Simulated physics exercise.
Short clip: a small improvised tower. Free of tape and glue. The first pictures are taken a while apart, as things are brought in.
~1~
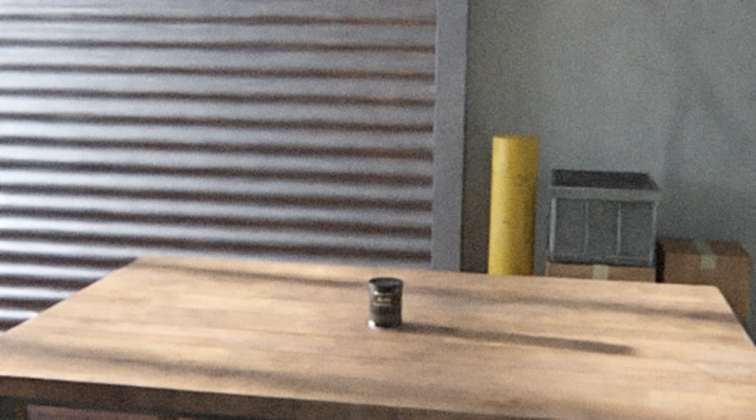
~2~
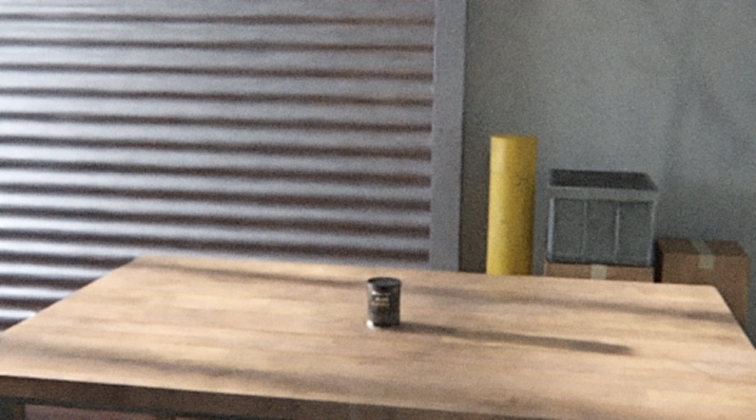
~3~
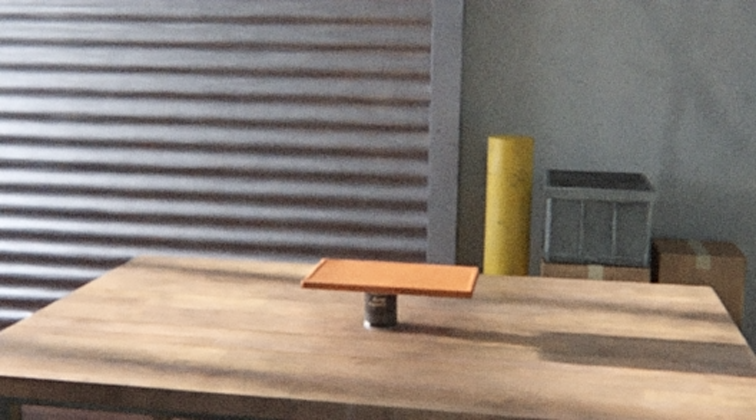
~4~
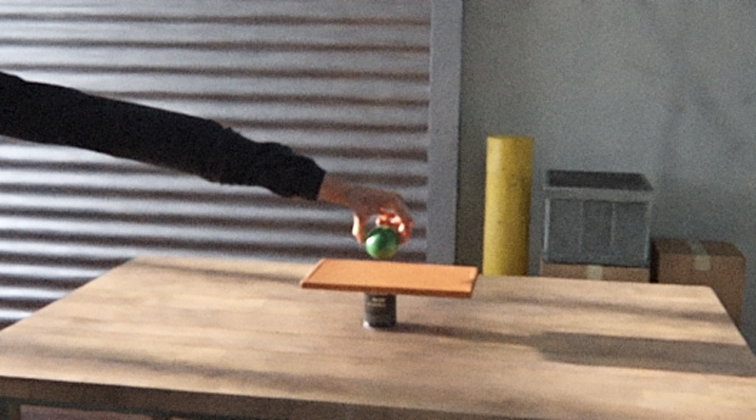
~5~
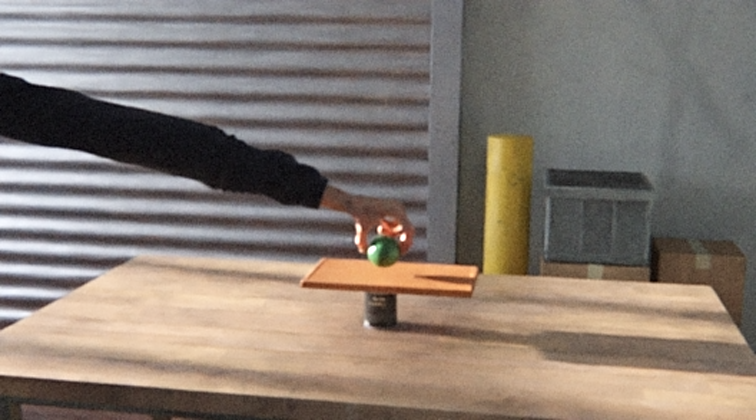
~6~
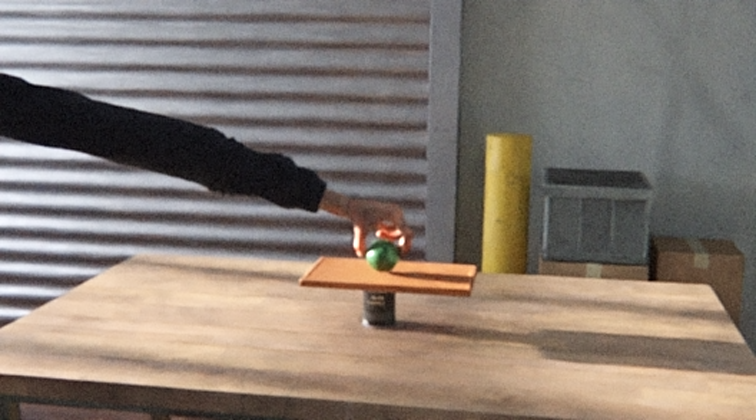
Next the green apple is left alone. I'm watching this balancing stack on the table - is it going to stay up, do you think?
Yes. Sure enough, it lasts just fine.
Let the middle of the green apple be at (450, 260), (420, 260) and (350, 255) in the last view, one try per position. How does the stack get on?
The stack tumbles down in the first case, tumbles down in the second, and remains standing in the third.
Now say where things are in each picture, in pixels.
In the first picture, the last thing is not in view yet; black tin (386, 304).
In the second picture, the last thing is not in view yet; black tin (384, 303).
In the third picture, the last thing is not in view yet; black tin (381, 304).
In the fourth picture, still above its spot; green apple (383, 243); black tin (380, 304).
In the fifth picture, still above its spot; green apple (385, 252); black tin (381, 303).
In the sixth picture, set down, still held; green apple (383, 256); black tin (379, 302).
Then, 0.20 s later than the last frame, all is still.
Then, 0.40 s later than the last frame, green apple resting near (383, 256).
When it is over, all 3 as before. End places, in pixels of the last picture, green apple near (383, 256). The stack stays up.
